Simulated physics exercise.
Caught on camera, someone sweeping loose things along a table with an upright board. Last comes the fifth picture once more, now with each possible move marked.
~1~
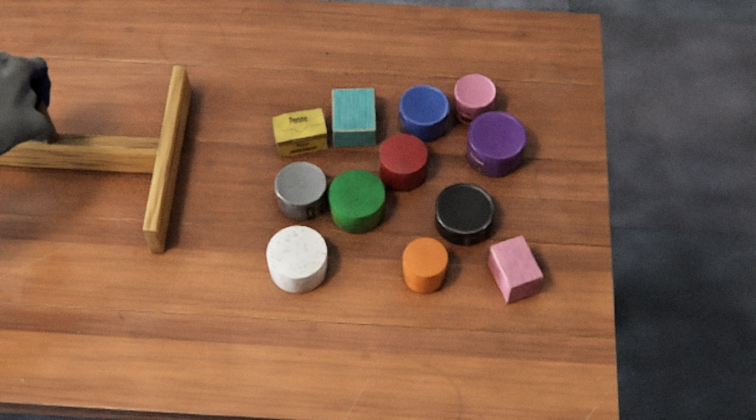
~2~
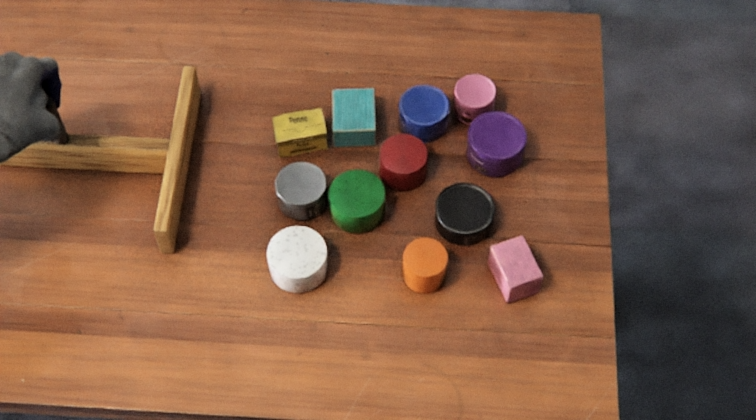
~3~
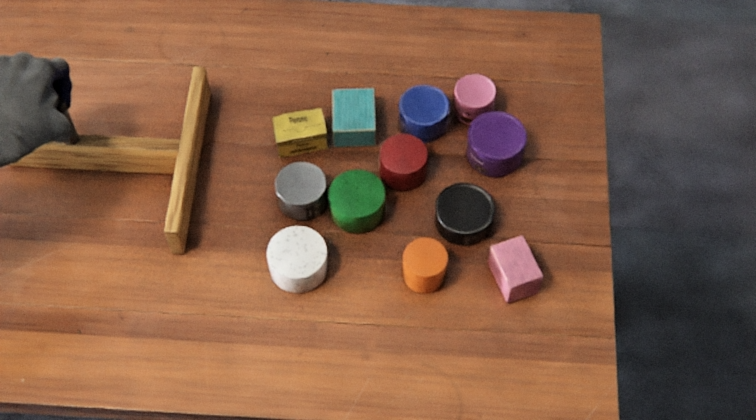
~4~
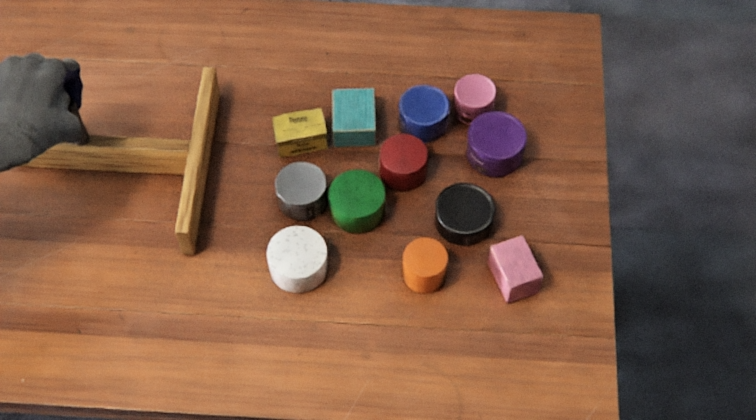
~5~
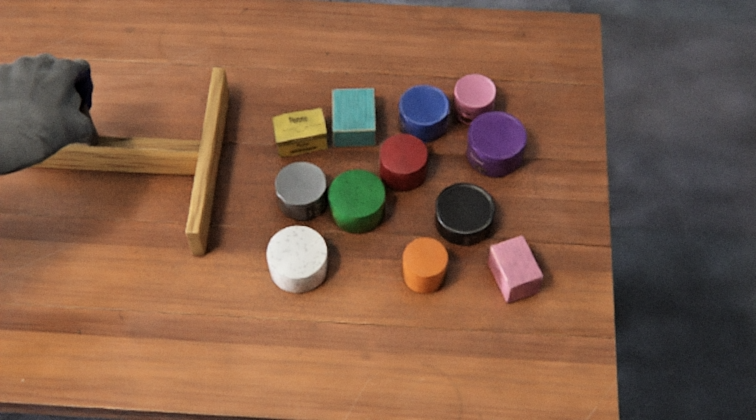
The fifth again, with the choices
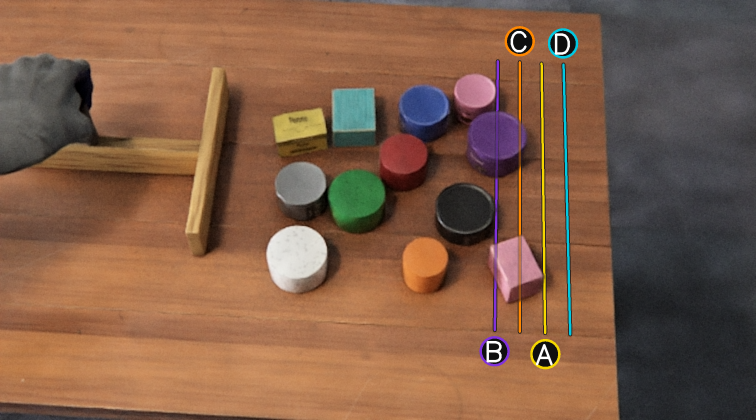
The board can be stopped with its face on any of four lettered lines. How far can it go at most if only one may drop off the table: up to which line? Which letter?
Line C.
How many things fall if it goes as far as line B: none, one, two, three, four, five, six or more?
The count is none.
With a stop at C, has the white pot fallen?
No.
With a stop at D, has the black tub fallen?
Yes.
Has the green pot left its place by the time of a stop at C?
Yes.
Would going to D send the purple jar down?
Yes.
On the marked copy, A at (543, 189); B at (496, 186); C at (520, 188); D at (567, 190).
Following C. Soon after the start, board (318, 152); pink tub (487, 95); white pot (342, 270).
Later, board (430, 158); black tub (531, 226); pink tub (530, 73).
In the end, board (518, 163); purple jar (604, 140); black tub (602, 233); none fallen.
As for the rest, A drops three; B is within the limit but short; D drops three.
